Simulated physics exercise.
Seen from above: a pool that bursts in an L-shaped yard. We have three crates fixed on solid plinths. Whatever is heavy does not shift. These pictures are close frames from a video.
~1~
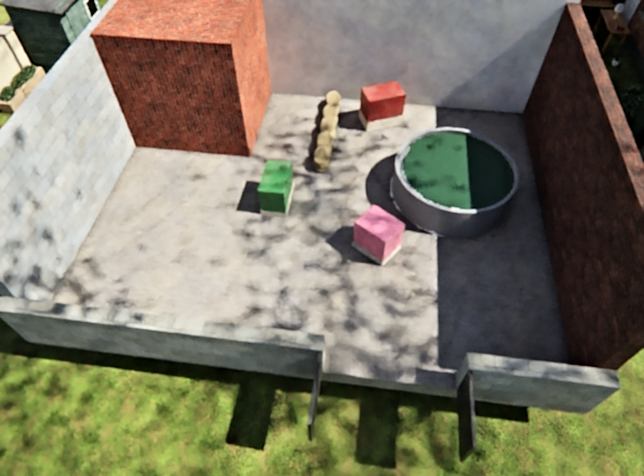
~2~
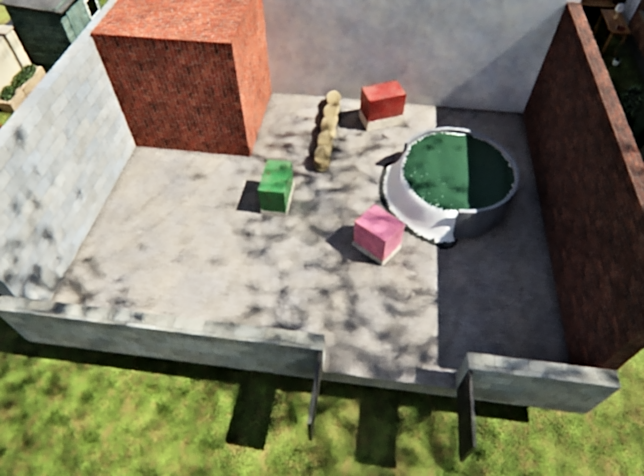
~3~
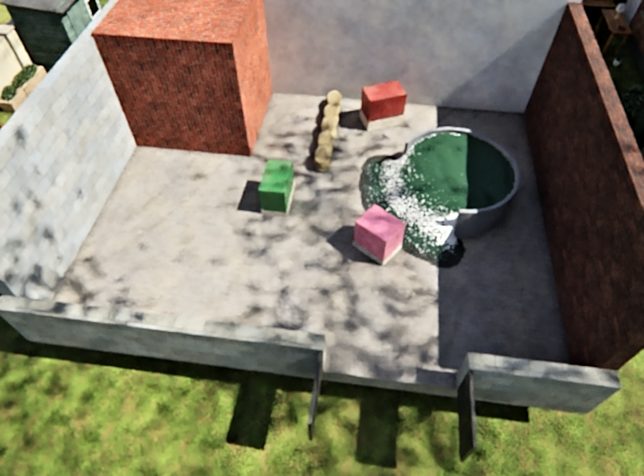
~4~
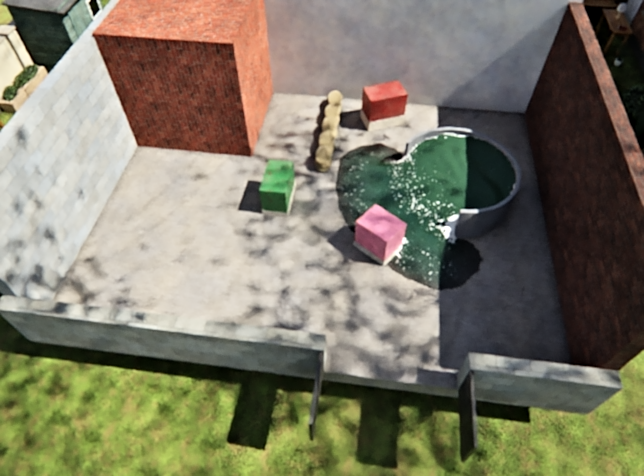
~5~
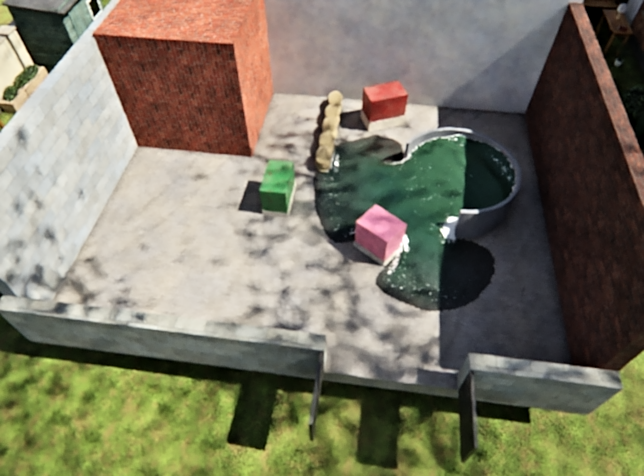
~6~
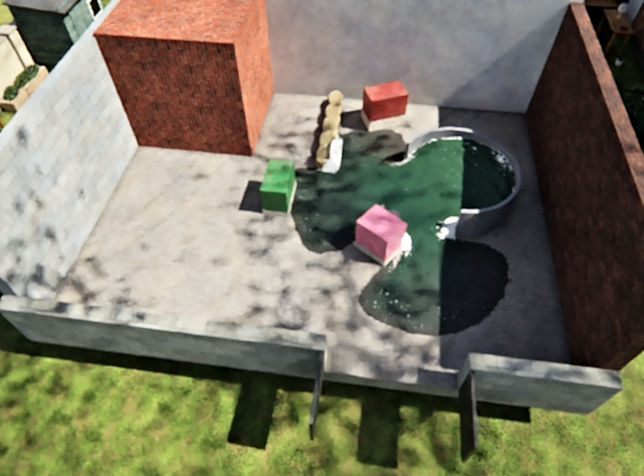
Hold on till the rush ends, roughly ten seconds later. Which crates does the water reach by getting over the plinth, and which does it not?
The pink crate is reached, the green crate is reached, the red crate is not reached.
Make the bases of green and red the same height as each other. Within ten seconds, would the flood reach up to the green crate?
The green is overtopped.
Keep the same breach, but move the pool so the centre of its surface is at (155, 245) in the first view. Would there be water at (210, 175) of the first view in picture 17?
My call is that the spot is drenched.
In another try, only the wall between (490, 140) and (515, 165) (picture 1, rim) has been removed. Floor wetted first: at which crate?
My pick is the red-painted one.
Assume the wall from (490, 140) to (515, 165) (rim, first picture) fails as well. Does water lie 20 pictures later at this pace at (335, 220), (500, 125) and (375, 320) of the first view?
Untouched, soaked, untouched.
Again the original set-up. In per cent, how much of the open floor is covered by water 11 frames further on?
I'd put it at roughly 50 per cent.
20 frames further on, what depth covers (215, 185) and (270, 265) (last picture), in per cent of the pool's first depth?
I reckon it's around 2 and then 6 in a hundred.
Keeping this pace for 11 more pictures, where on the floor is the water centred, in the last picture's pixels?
Around pixel (373, 209).
A moment on, water covers 30 % of the floor; the pink crate water round its plinth, the green crate water round its plinth, the red crate water round its plinth.
Next, water covers 50 % of the floor; the pink crate water round its plinth, the green crate water round its plinth, the red crate water round its plinth.
Then, water covers 70 % of the floor; the pink crate water round its plinth, the green crate water round its plinth, the red crate water round its plinth.
Later, water covers 90 % of the floor; the pink crate water round its plinth, the green crate water round its plinth, the red crate water round its plinth.
In the end, water covers 95 % of the floor; the pink crate was topped, the green crate was topped, the red crate stayed above the water.
